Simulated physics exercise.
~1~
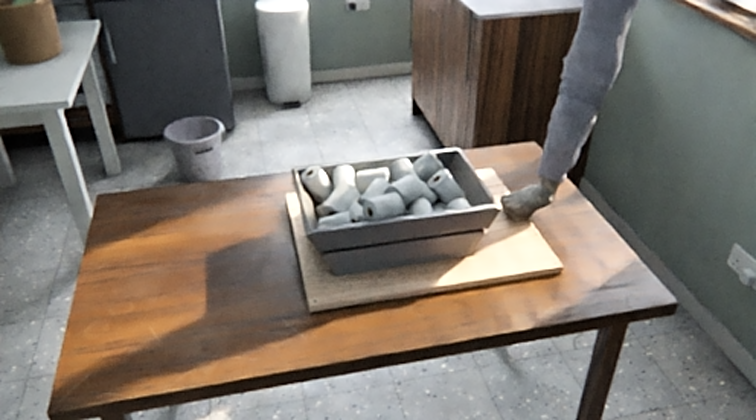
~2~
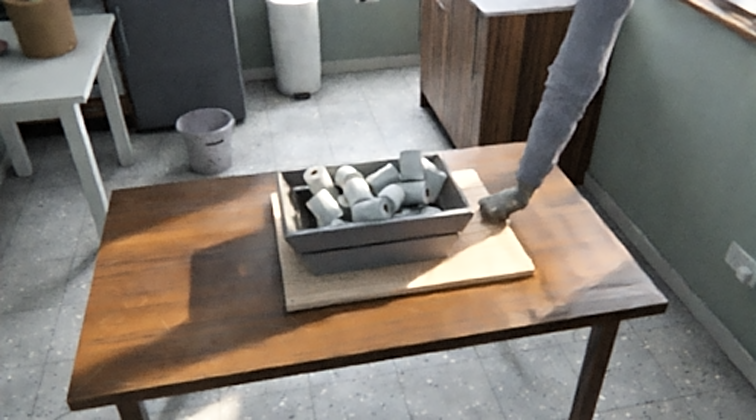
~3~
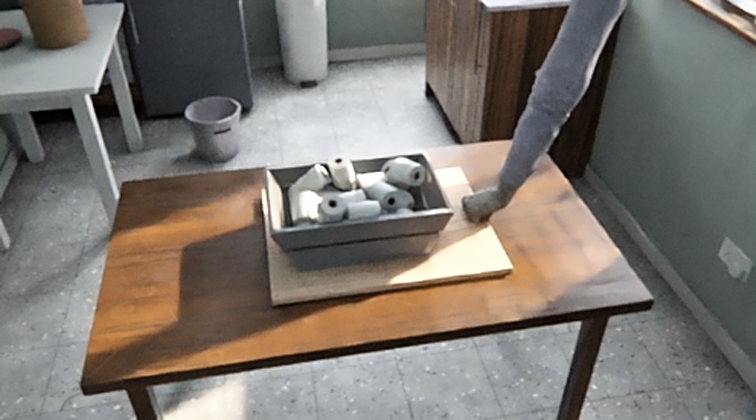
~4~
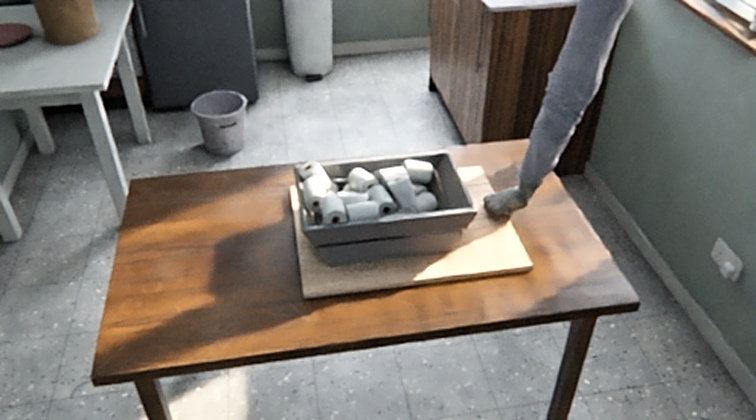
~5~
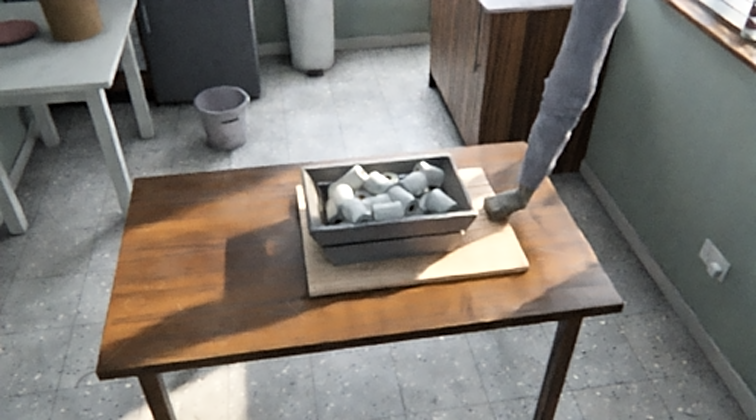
On a wooden table, a hand sliding a board left then right beneath a grey container, the paper rolls shifting but staying inside.
